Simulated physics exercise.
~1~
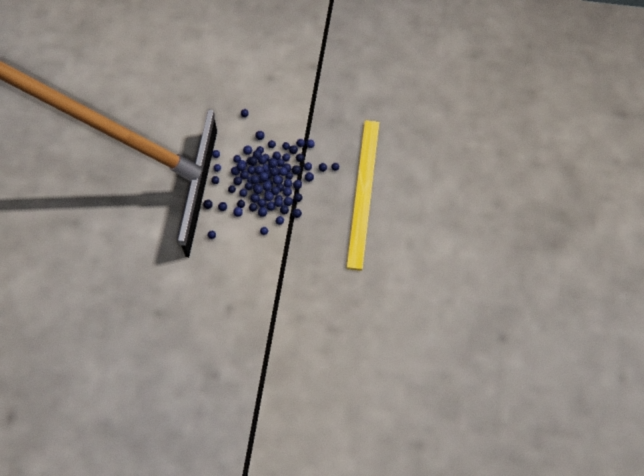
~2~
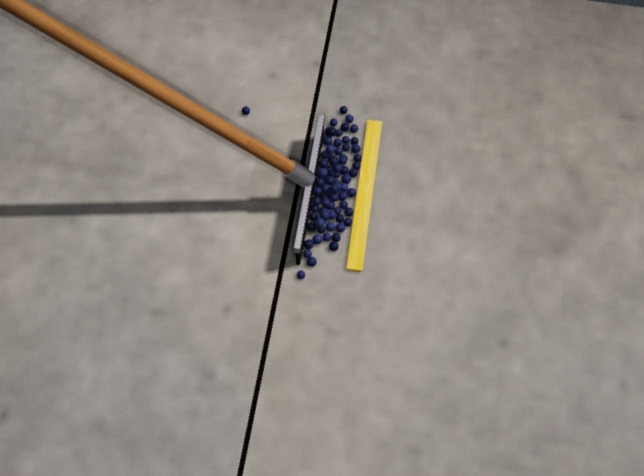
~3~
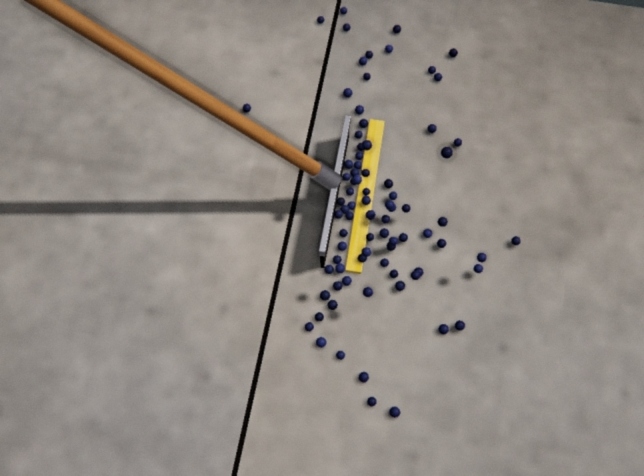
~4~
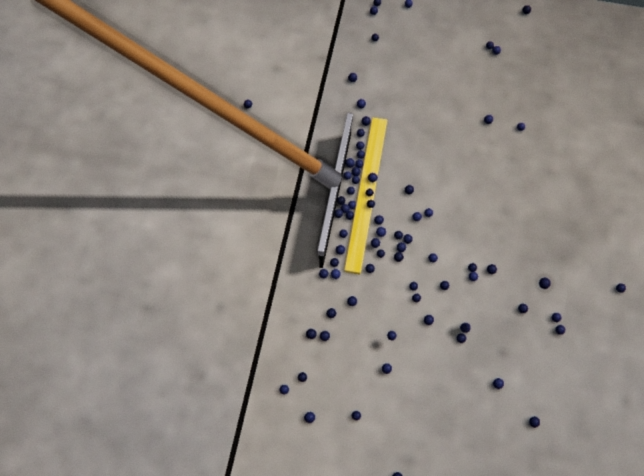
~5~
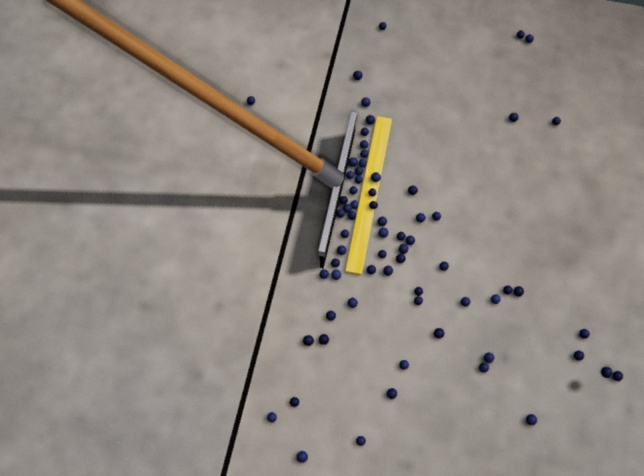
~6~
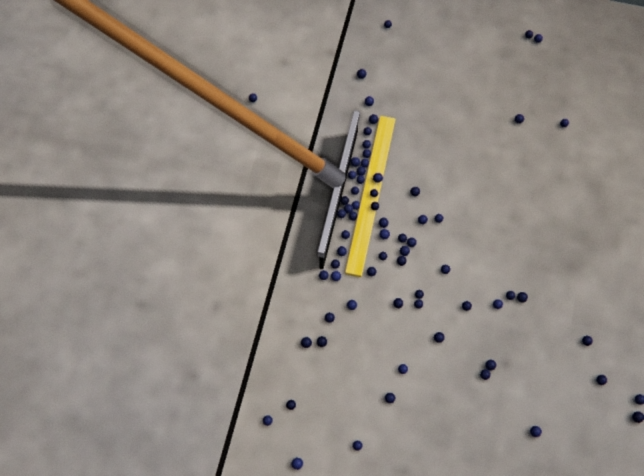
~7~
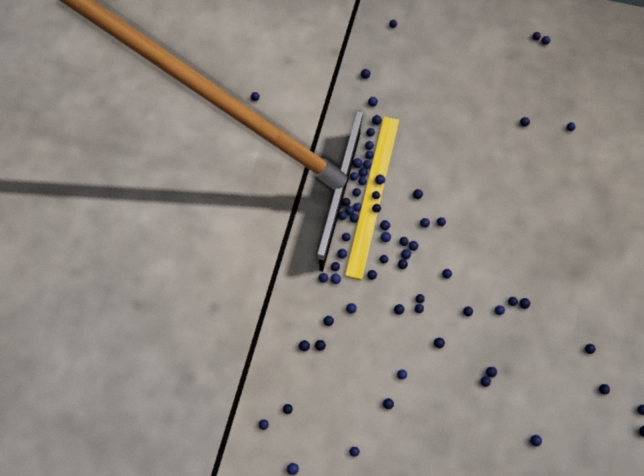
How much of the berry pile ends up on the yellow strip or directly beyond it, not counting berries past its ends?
A modest share does. Some berries rest on the strip or directly to its right, but most end up elsewhere, scattered past its ends or caught between it and the blade.
Wooden-handled squeegee pushing dark blue berries right against a yellow strip, scattering many across grey concrete while some stay trapped between.
